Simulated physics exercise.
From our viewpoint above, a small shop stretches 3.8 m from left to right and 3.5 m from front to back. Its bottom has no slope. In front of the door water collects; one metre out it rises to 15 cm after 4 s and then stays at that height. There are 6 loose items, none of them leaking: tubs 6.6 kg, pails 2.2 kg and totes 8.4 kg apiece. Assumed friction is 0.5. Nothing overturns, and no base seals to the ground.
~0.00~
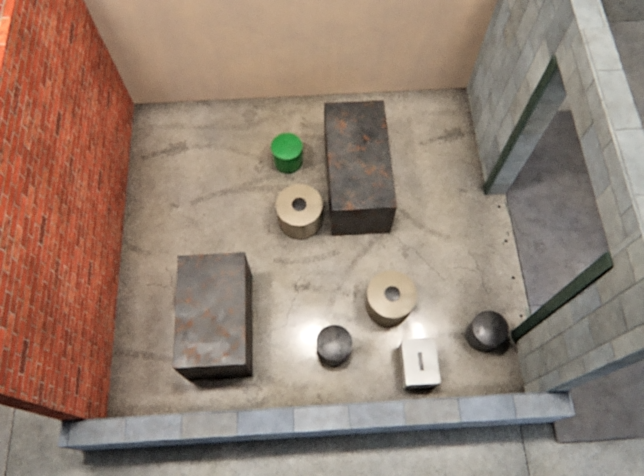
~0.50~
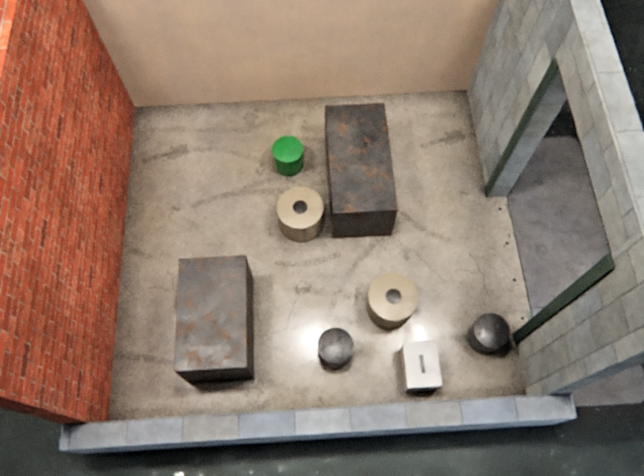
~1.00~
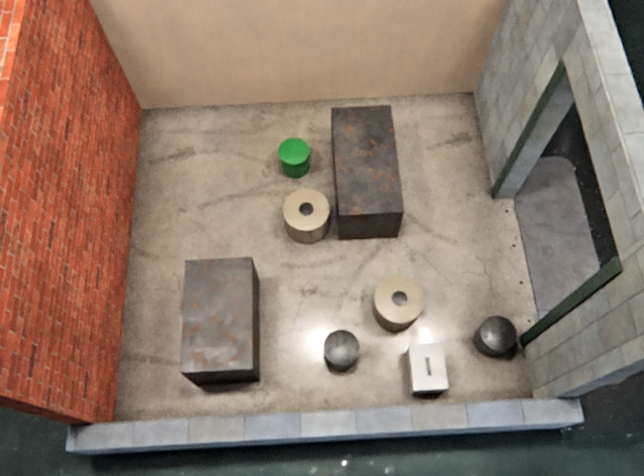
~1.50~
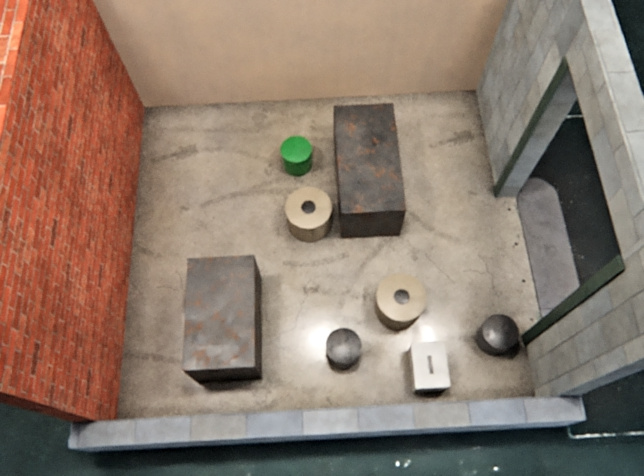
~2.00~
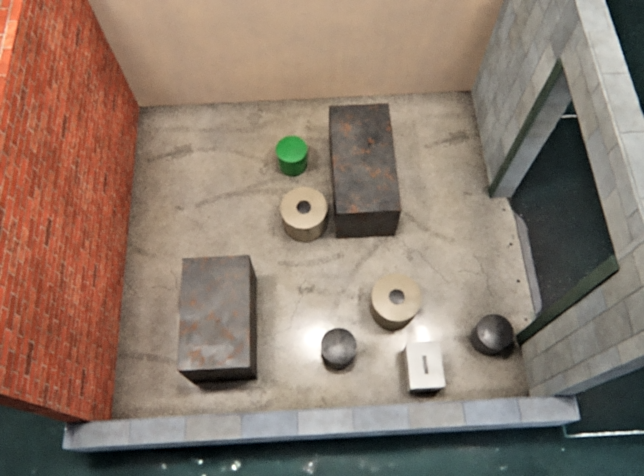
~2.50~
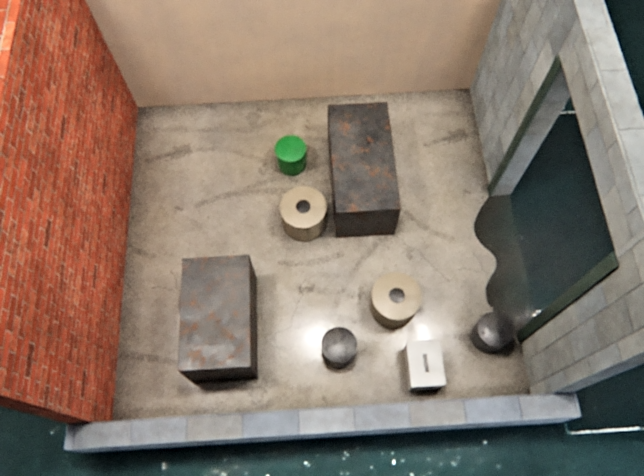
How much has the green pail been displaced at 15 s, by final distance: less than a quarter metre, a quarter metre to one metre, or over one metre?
It will shift a modest distance.
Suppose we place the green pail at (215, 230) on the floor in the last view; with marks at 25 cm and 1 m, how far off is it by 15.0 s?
It moves a short way.
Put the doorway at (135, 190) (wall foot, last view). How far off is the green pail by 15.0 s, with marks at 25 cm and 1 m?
The green pail would go a long distance.
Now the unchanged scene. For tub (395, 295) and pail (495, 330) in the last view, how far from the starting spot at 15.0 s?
The first is 100 cm from its start, the second 300 cm.
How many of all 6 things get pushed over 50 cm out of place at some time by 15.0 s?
Result: 6.
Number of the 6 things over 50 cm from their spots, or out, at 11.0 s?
The count is 5.
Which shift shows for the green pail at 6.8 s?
Displacement near 0 cm.
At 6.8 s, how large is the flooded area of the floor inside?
Somewhere about 9.5 m2, give or take.
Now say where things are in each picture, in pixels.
In the first picture, the green pail at (287, 146), on the bottom; water covers 0.0 m2; 0 of 6 have shifted.
In the second picture, the green pail at (288, 149), on the bottom; water covers 0.0 m2; 0 of 6 have shifted.
In the third picture, the green pail at (294, 151), on the bottom; 0.0 m2 under water; 0 of 6 have shifted.
In the fourth picture, the green pail at (296, 149), on the bottom; 0.0 m2 under water; 0 of 6 have shifted.
In the fifth picture, the green pail at (291, 149) rests on the ground; water covers 0.0 m2; 0 of 6 have shifted.
In the sixth picture, the green pail at (290, 148), on the bottom; 0.2 m2 under water; 0 of 6 have shifted.
After 3.5 s the green pail is near (290, 148), 0.0 m from its start, aground; 0 afloat.
After 6.8 s the green pail is near (290, 148), 0.0 m from its start, aground; 2 afloat.
After 11.0 s the green pail is near (302, 126), 0.3 m from its start, afloat; 6 afloat.
After 15.0 s the green pail is near (241, 122), 0.6 m from its start, afloat; 6 afloat.
